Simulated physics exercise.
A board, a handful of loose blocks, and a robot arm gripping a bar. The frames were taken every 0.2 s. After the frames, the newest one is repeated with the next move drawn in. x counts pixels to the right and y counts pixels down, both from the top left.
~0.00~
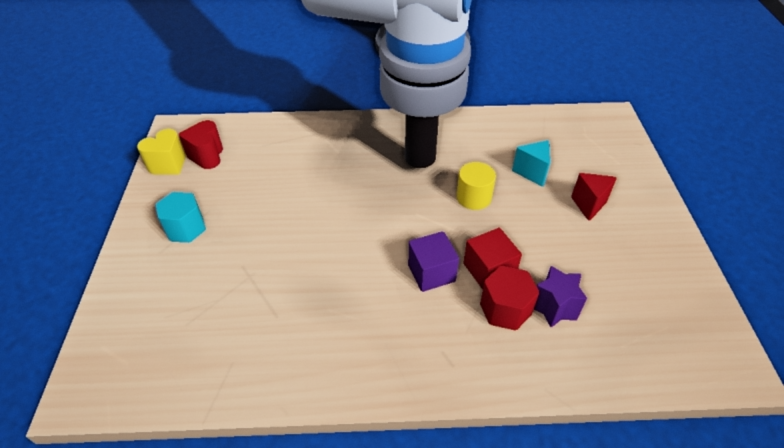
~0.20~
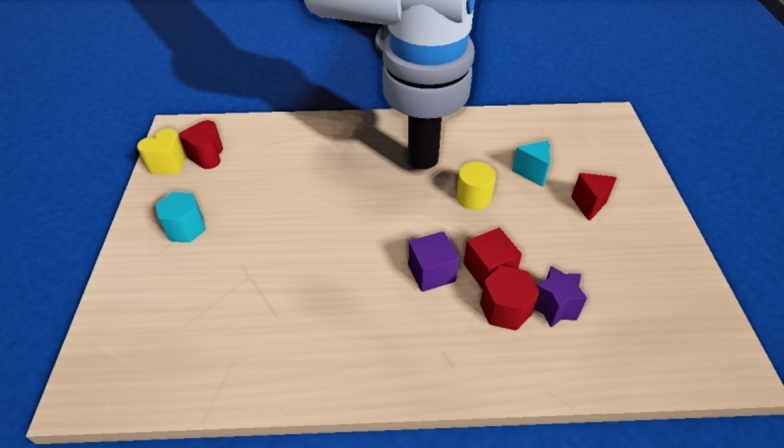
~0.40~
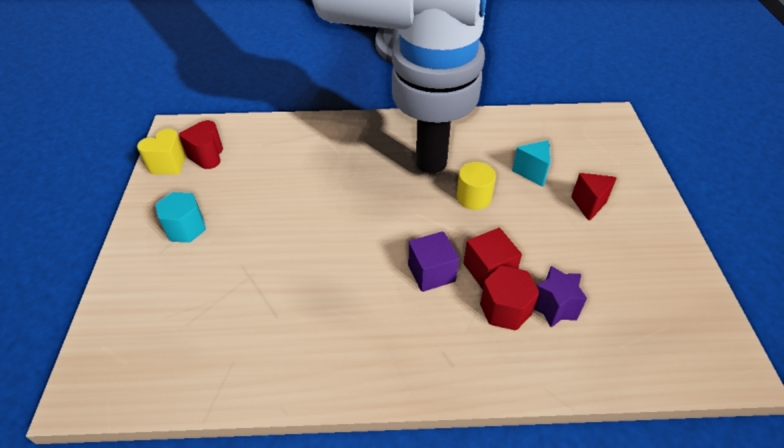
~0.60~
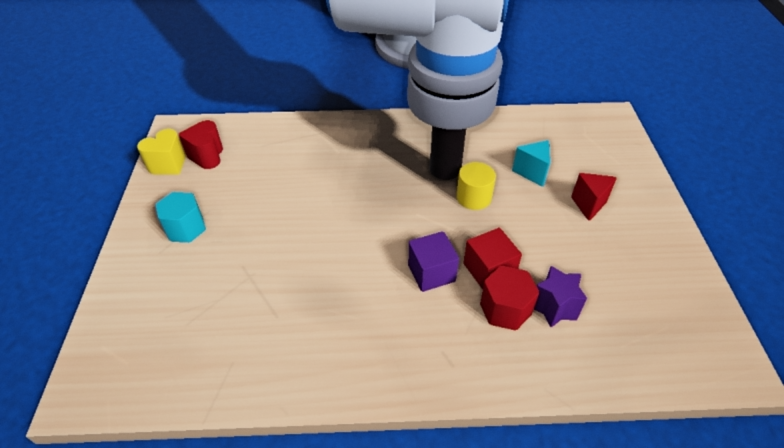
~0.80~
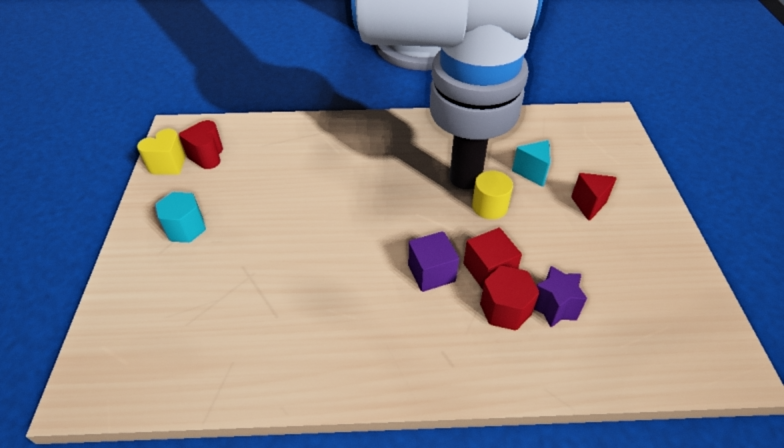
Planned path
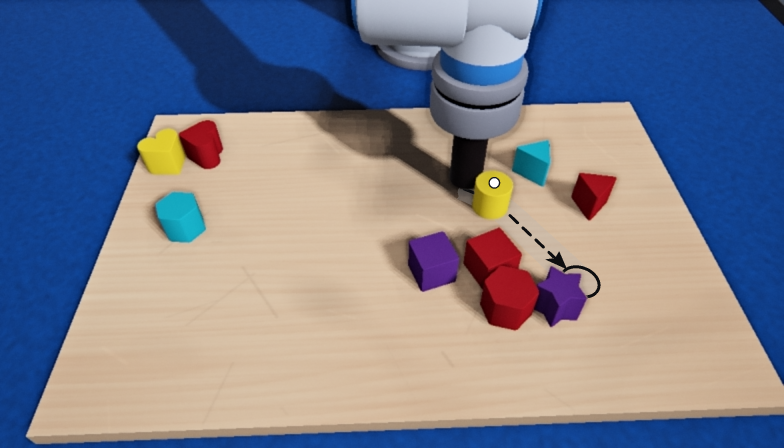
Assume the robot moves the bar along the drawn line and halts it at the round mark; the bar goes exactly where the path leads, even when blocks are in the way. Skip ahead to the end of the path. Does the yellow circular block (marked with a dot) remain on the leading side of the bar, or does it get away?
Held in front.
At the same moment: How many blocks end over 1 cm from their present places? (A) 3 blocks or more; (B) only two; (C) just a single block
I'll go with C - just a single block.
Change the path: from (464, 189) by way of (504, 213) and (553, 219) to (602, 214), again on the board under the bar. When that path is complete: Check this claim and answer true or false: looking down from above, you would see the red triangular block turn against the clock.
It is true.
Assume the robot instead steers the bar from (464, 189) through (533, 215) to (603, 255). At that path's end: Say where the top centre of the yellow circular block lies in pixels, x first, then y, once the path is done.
It sits at (554, 230).
Drawn move, from (464, 189) via (523, 228), ending at (580, 282); the dot is on the yellow circular block.
The first path, step by step. One third of the way, bar (508, 202); yellow circular block (536, 211).
Two thirds of the way, bar (545, 235); yellow circular block (577, 247).
At the end, bar (584, 272); yellow circular block (622, 286); purple star still.
